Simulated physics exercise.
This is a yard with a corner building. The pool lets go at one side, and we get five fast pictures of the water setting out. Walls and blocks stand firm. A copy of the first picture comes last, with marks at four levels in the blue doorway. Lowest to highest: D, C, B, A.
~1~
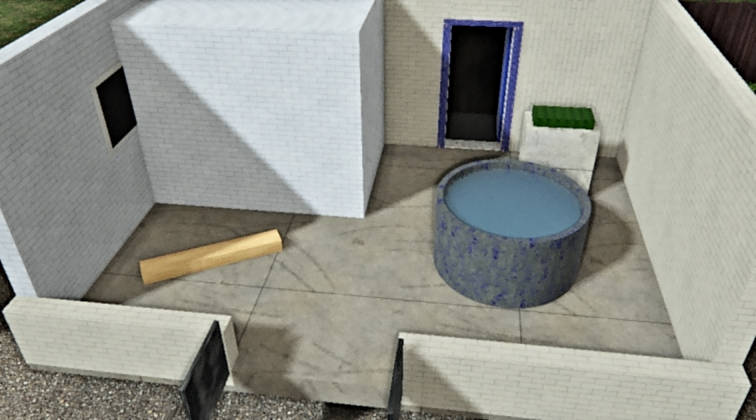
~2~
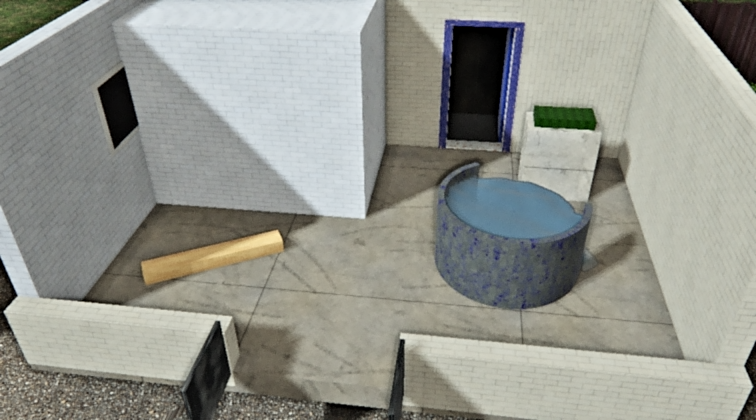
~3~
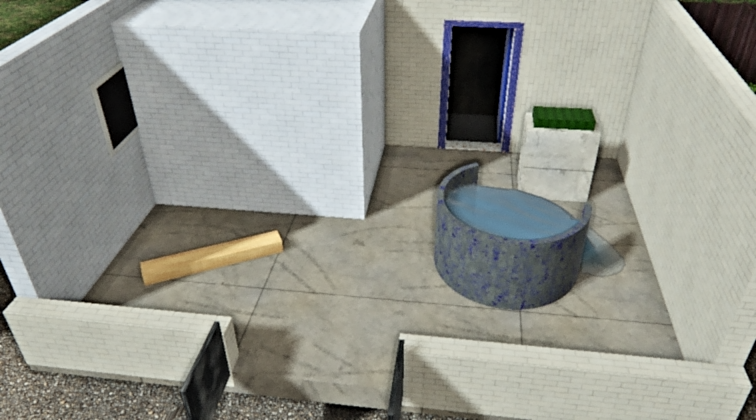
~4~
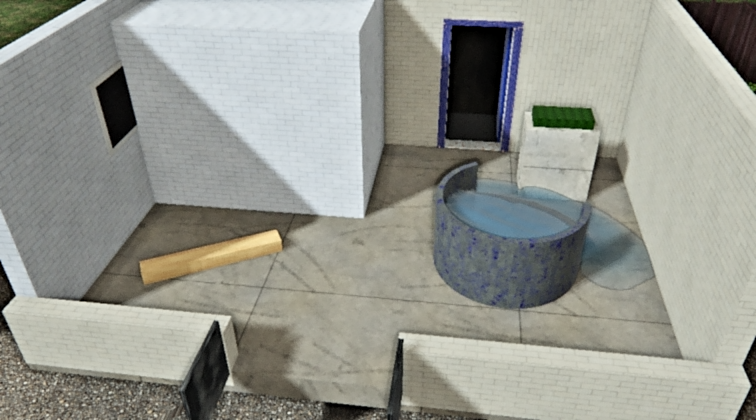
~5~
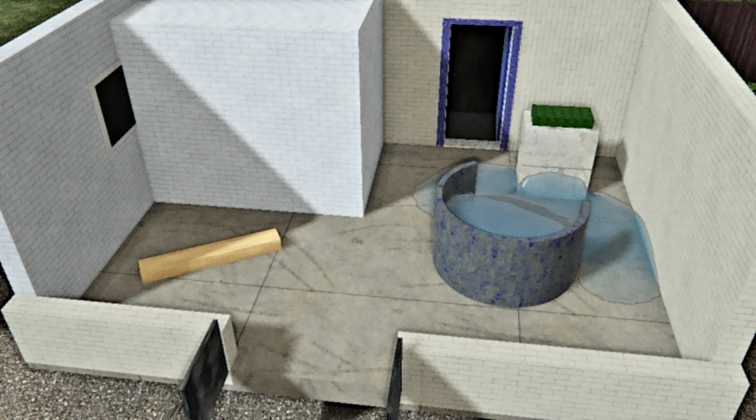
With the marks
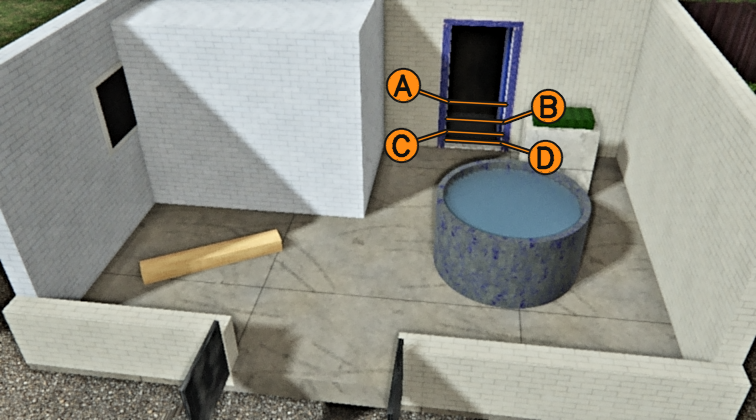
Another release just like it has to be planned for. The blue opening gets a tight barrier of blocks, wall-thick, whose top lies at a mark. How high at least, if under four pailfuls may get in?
C is the one.
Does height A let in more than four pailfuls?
No.
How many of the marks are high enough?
Three.
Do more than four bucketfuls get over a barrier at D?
Yes, that goes wrong.
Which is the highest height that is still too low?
The answer is D.
In orange, A at (476, 103); B at (475, 120); C at (474, 133); D at (473, 141); from the bottom up D, C, B, A.
For height A, nothing gets over.
For height B, nothing gets over.
For height C, a bucket or two gets in.
For height D, about 13 bucketfuls get in.
